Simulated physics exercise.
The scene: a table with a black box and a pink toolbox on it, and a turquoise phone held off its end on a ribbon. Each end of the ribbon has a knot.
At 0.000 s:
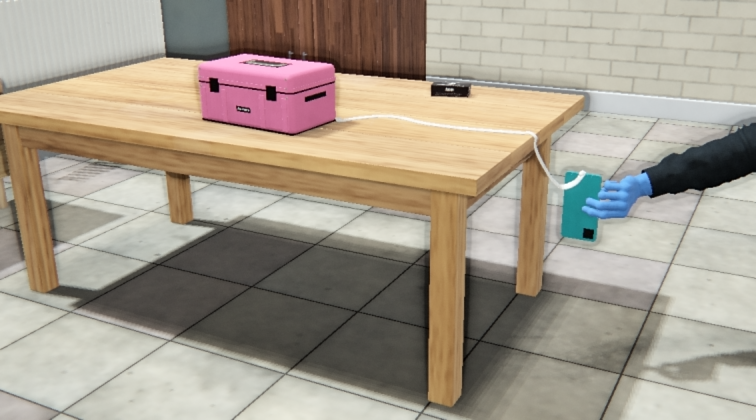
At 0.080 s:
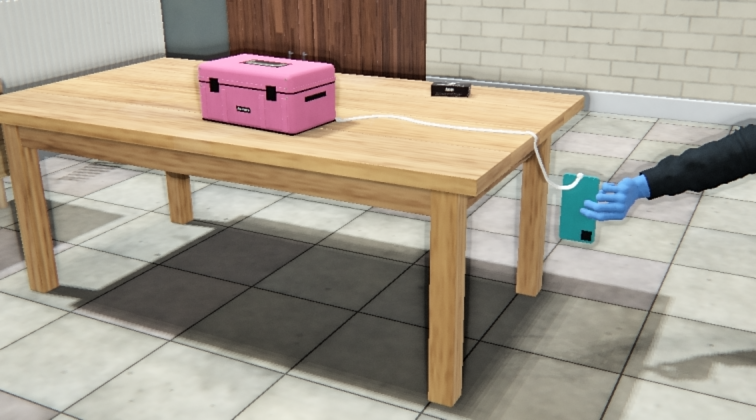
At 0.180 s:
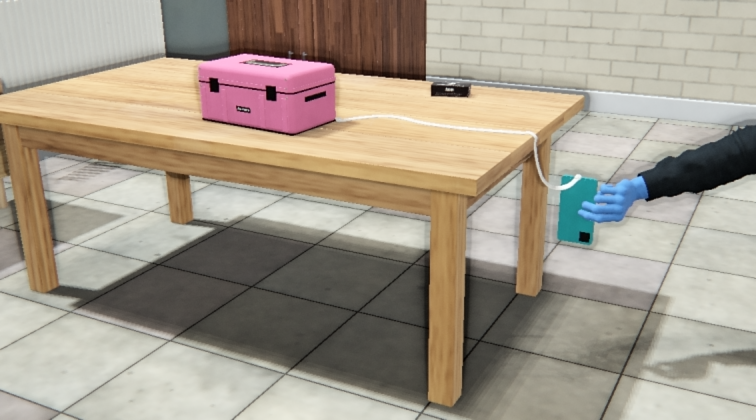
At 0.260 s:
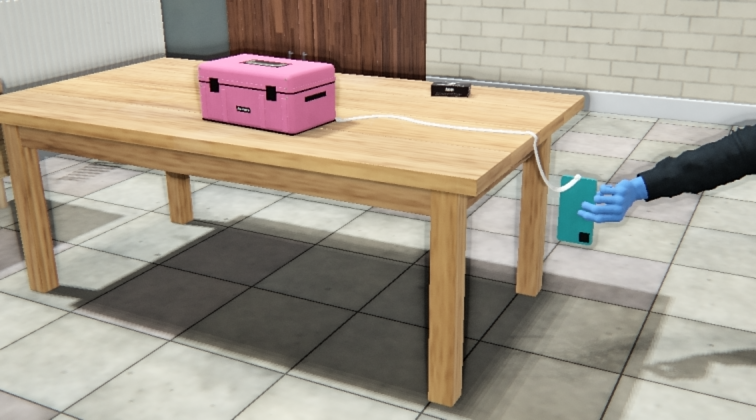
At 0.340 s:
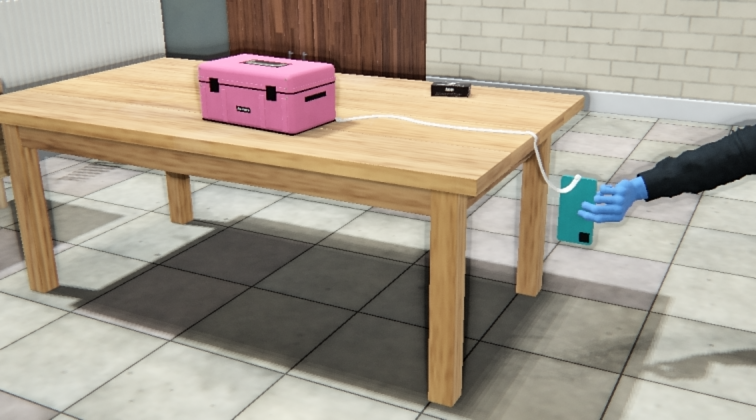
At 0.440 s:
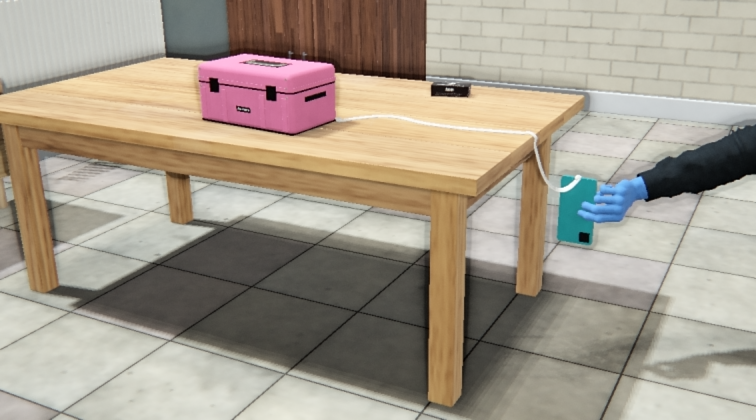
On a tiled floor, a wooden table holding a pink toolbox and black box, a blue-gloved hand barely moving a corded turquoise phone.
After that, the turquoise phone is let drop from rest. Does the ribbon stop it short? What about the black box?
The turquoise phone stays suspended; the black box stays put.
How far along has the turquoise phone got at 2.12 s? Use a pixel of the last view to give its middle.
At the stated time, position (479, 258).
After 1.20 s, phone below the edge near (493, 269); toolbox unmoved; box unmoved.
After 2.12 s, phone below the edge near (479, 257); toolbox unmoved; box unmoved.
At rest, phone below the edge near (488, 260); toolbox unmoved; box unmoved. The turquoise phone ends up dangling and the black box keeps its place.
